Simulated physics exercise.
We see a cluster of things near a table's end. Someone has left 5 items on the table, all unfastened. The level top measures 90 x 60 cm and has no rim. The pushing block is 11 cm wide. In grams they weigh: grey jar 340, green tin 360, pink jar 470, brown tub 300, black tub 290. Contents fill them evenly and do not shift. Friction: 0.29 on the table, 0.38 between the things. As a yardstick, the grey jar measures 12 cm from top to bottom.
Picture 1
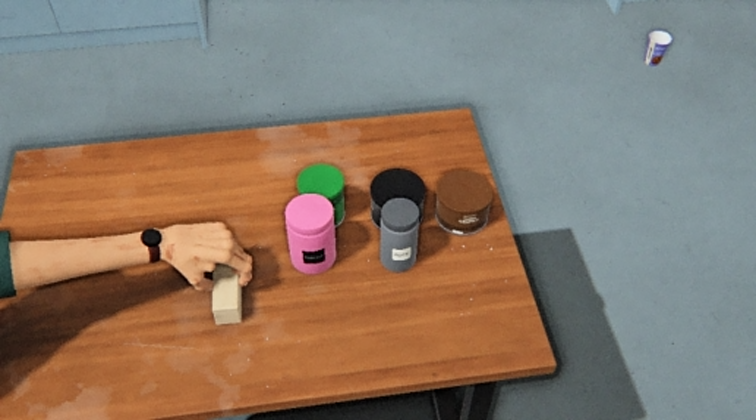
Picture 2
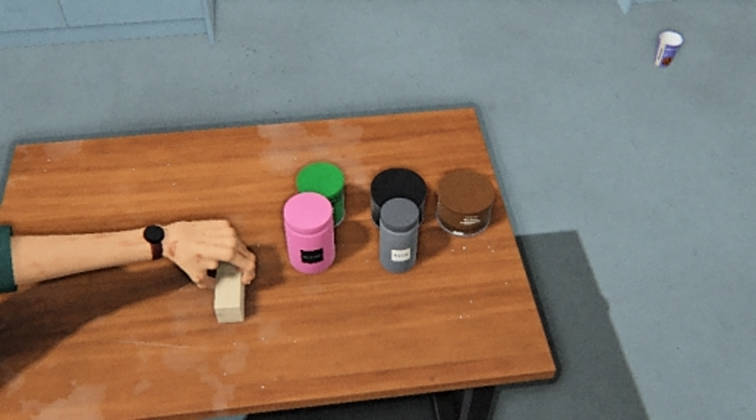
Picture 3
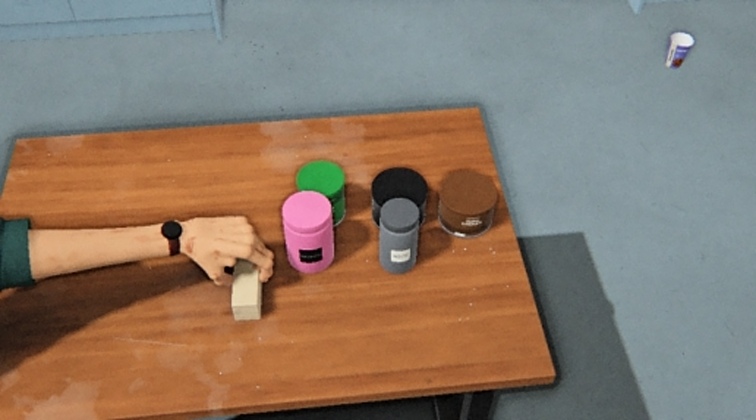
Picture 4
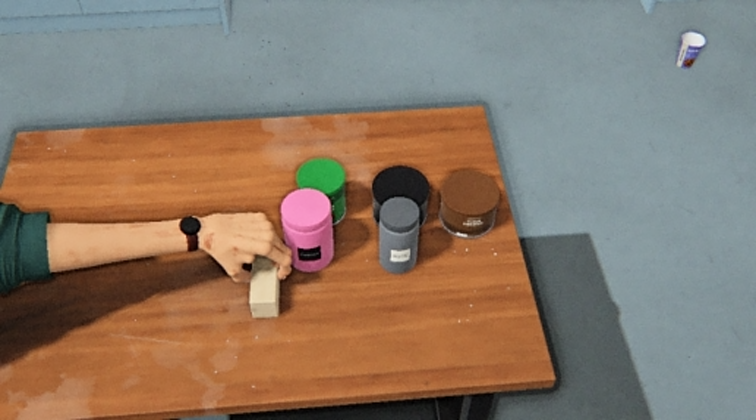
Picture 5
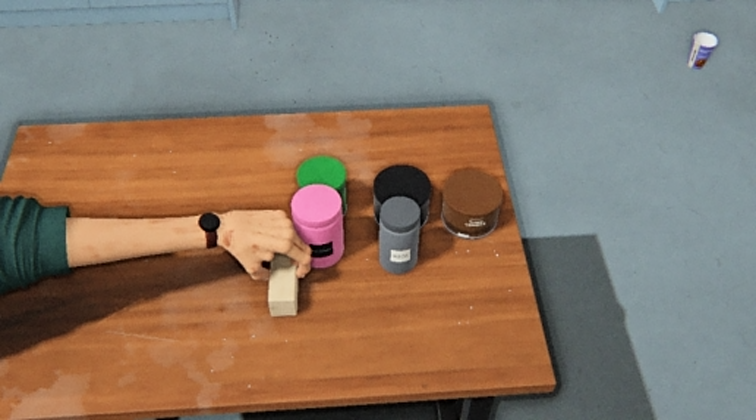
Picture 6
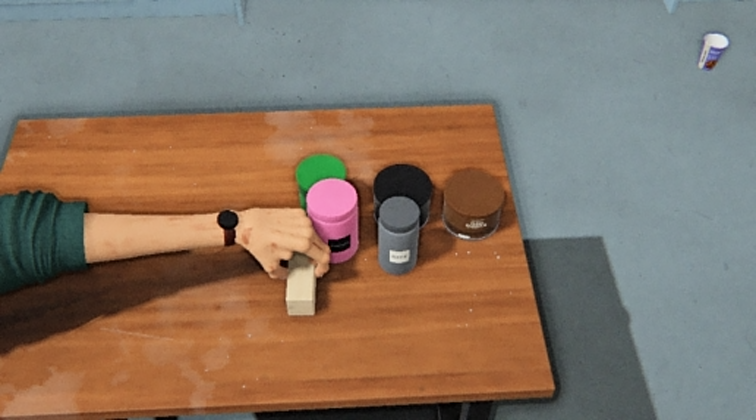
A hand slid a small pale block to the right across a wooden table, then nudged the pink jar a short way to the right, while the four other containers around it stayed put.
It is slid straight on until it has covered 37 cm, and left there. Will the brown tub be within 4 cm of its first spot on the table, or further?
The brown tub stays put.
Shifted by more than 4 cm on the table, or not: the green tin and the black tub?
The green tin keeps its place; the black tub holds its spot.
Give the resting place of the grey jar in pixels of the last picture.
At about (484, 236).
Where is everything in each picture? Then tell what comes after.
The first frame shows pusher on by 0 cm; brown tub (463, 203); grey jar (399, 236).
The second frame shows pusher on by 1 cm; pink jar (310, 234); black tub (398, 202).
The third frame shows pusher on by 4 cm; grey jar (399, 237); green tin (322, 196).
The fourth frame shows pusher on by 7 cm; pink jar (308, 231); black tub (400, 200).
The fifth frame shows pusher on by 10 cm; pink jar (318, 227) slid 2 cm; grey jar (399, 236).
The sixth frame shows pusher on by 14 cm; brown tub (472, 206); pink jar (333, 221) slid 4 cm.
Then, 0.20 s after the last picture, pusher on by 18 cm; pink jar slid 7 cm.
Then, 0.70 s after the last picture, pusher on by 28 cm; pink jar slid 7 cm; grey jar slid 4 cm.
Then, 0.90 s after the last picture, pusher on by 32 cm; grey jar slid 8 cm; pink jar slid 7 cm.
Then, 1.10 s after the last picture, pusher on by 36 cm; grey jar slid 12 cm; pink jar slid 7 cm.
At rest, not toppled but over 4 cm from the start, grey jar and pink jar; the other 3 in place, give or take 4 cm. Seen from the same camera at the end, brown tub near (472, 206).
